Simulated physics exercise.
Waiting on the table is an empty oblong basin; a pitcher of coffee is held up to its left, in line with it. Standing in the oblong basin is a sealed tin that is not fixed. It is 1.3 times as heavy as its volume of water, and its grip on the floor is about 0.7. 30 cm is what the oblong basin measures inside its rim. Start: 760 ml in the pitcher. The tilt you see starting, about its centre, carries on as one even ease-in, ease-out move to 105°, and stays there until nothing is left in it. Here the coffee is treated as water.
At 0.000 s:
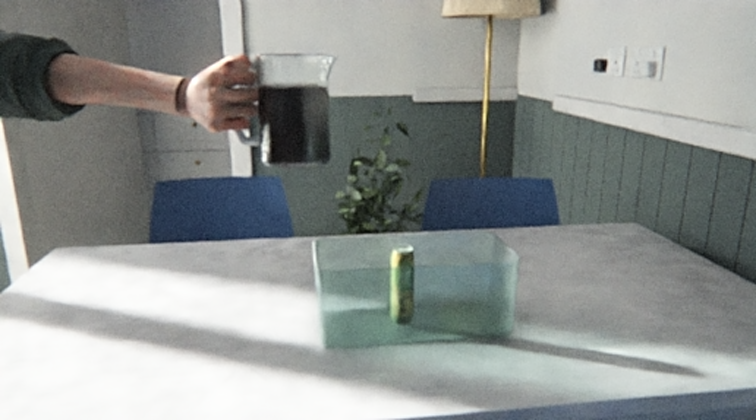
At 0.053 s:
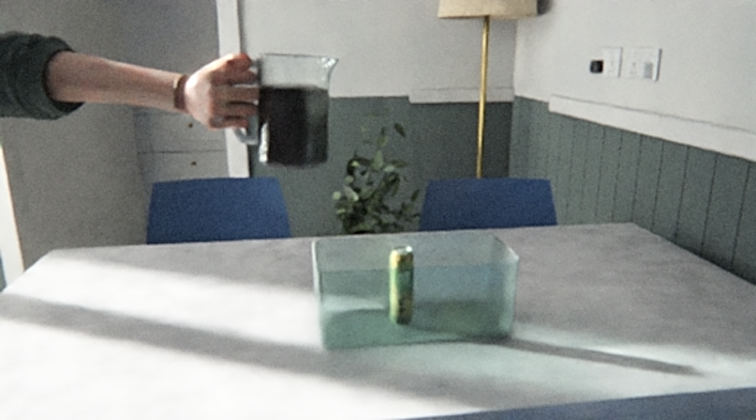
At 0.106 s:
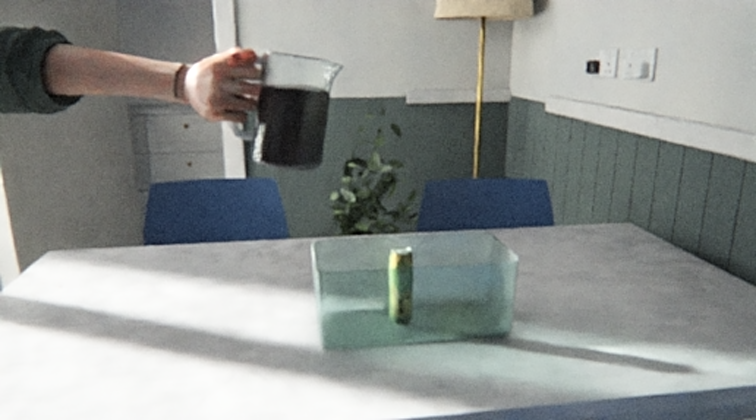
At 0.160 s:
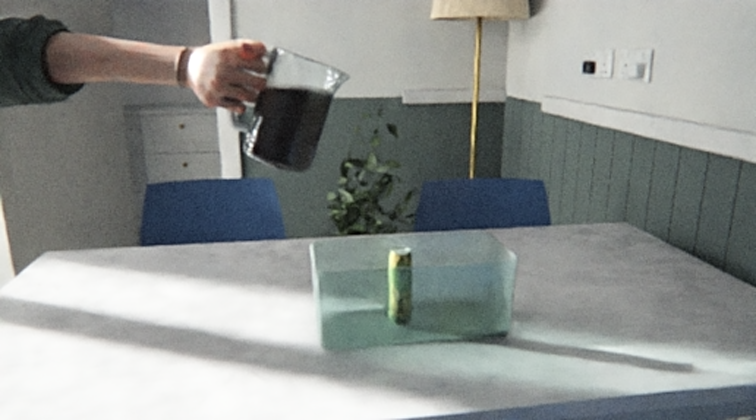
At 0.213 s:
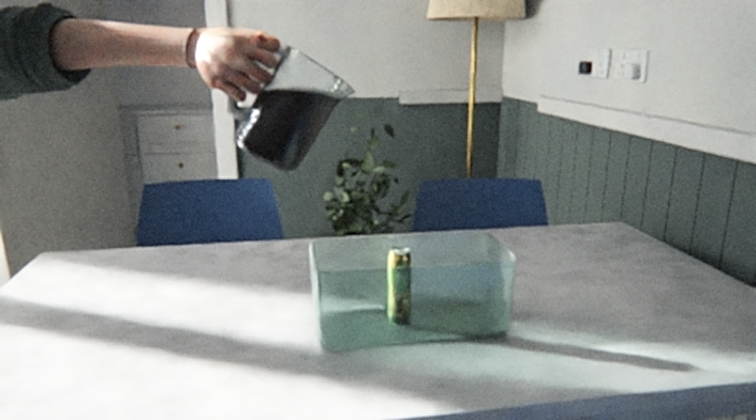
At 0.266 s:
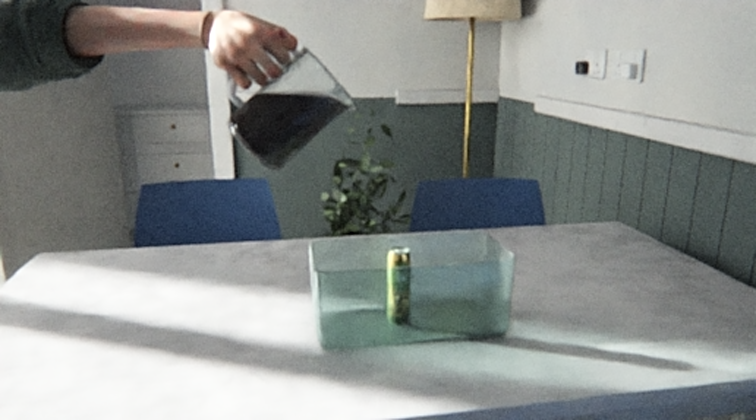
A hand tilts a glass pitcher of dark liquid rightward above a clear oblong basin.
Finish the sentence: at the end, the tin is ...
Standing on its base.
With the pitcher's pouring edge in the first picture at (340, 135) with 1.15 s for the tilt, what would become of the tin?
It tumbles.
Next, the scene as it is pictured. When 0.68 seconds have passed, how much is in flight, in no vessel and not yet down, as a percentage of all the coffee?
Airborne share: Near 34 %.
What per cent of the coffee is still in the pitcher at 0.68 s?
26 per cent or so.
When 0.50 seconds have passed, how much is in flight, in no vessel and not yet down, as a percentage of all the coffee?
Roughly 30 percent.
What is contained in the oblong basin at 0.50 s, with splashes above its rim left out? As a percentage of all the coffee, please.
Near 2 in a hundred.
Then, 0.50 s in, the tilt is 102° and 68 per cent is still to pour; the tin stands where it began.
Then, 0.68 s in, the tilt is 105° and 26 per cent is still to pour; the tin stands where it began.
Then, 0.86 s in, the tilt is 105° and 8 per cent is still to pour; the tin stands where it began.
Then, 1.06 s in, the tilt is 105° and 1 per cent is still to pour; the tin stands where it began.
Finally, the tin stands where it began.
